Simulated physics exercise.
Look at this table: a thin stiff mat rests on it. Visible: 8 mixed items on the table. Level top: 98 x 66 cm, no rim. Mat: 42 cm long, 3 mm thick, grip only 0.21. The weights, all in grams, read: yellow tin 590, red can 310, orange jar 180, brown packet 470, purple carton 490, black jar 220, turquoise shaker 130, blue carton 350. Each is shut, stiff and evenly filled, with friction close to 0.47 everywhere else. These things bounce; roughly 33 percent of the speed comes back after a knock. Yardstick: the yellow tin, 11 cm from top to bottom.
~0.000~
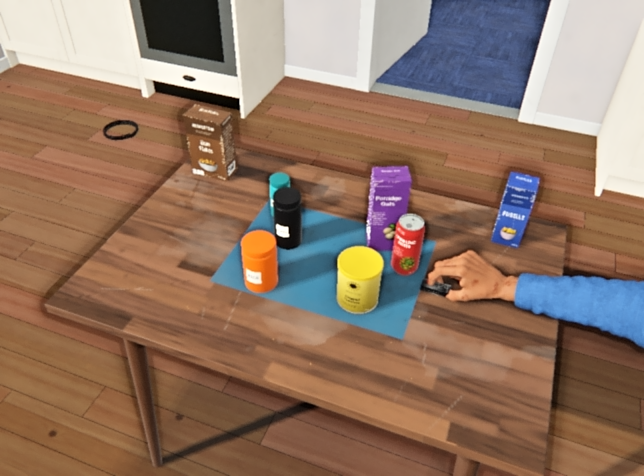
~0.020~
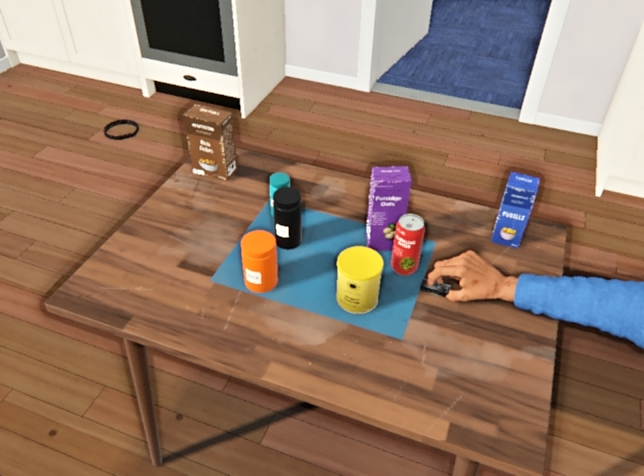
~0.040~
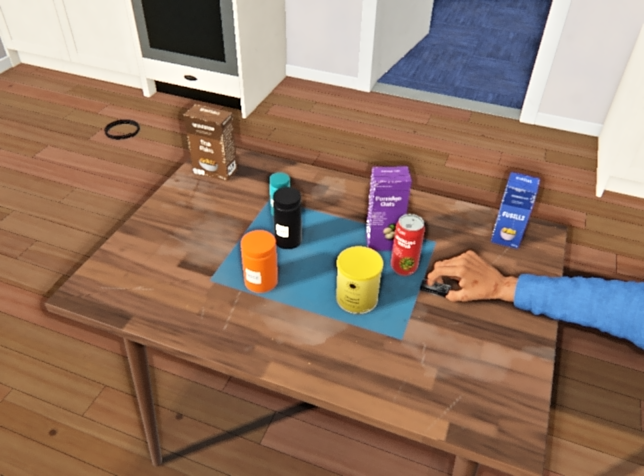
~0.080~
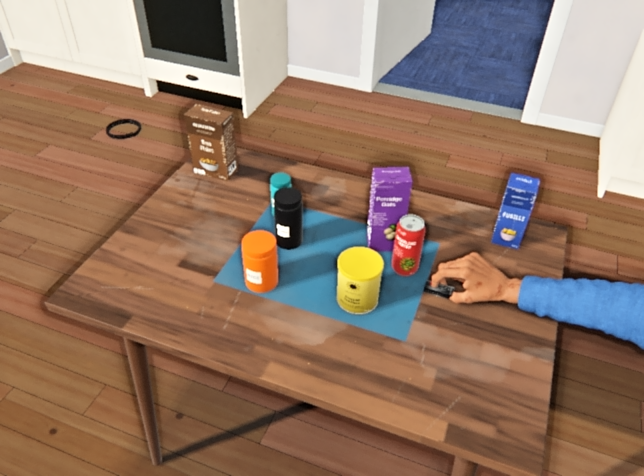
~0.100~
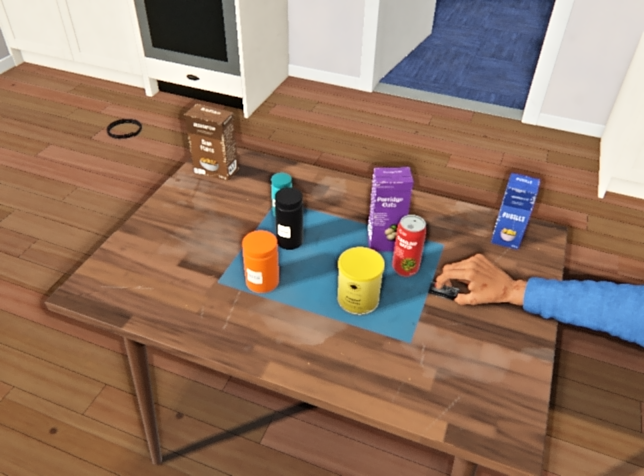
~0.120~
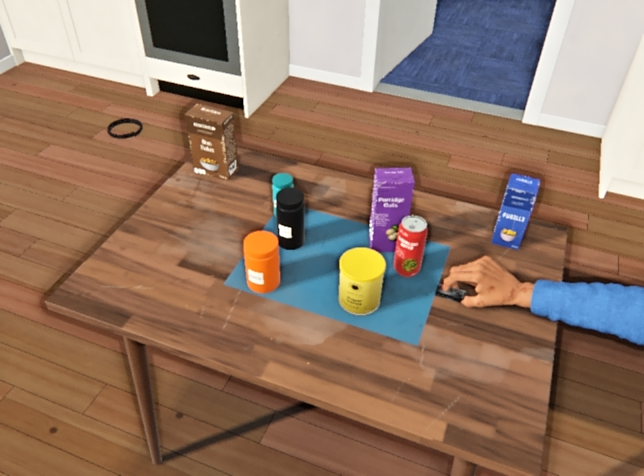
A wooden table stands on a plank floor near white cabinets and an oven, seen from above at a fixed angle. On and around a blue mat are a yellow tin, red can, orange jar, black jar, turquoise shaker and purple carton, with a brown packet back left and a blue carton right. A blue-sleeved hand at the mat's edge, still at first, slowly draws it slightly right, the items on it shifting along.
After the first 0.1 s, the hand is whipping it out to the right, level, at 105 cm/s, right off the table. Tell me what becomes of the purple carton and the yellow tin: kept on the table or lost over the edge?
The purple carton is lost over the edge; the yellow tin is lost over the edge.
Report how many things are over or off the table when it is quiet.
So, 3 in all.
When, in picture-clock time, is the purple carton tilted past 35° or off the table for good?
Near 0.7 s on the clock.
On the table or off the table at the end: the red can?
Red can: Goes out of bounds.
Around 0.52 s, mat out by 45 cm; purple carton shifted 24 cm near (497, 239); yellow tin shifted 24 cm near (477, 316); red can shifted 24 cm.
Around 0.82 s, mat out by 77 cm; yellow tin, red can and purple carton now off the table; black jar shifted 6 cm; orange jar shifted 6 cm.
Finally (1.7 s), off the table, yellow tin, red can and purple carton; not toppled but over 6 cm from the start, black jar; the other 4 still in place (within 6 cm).
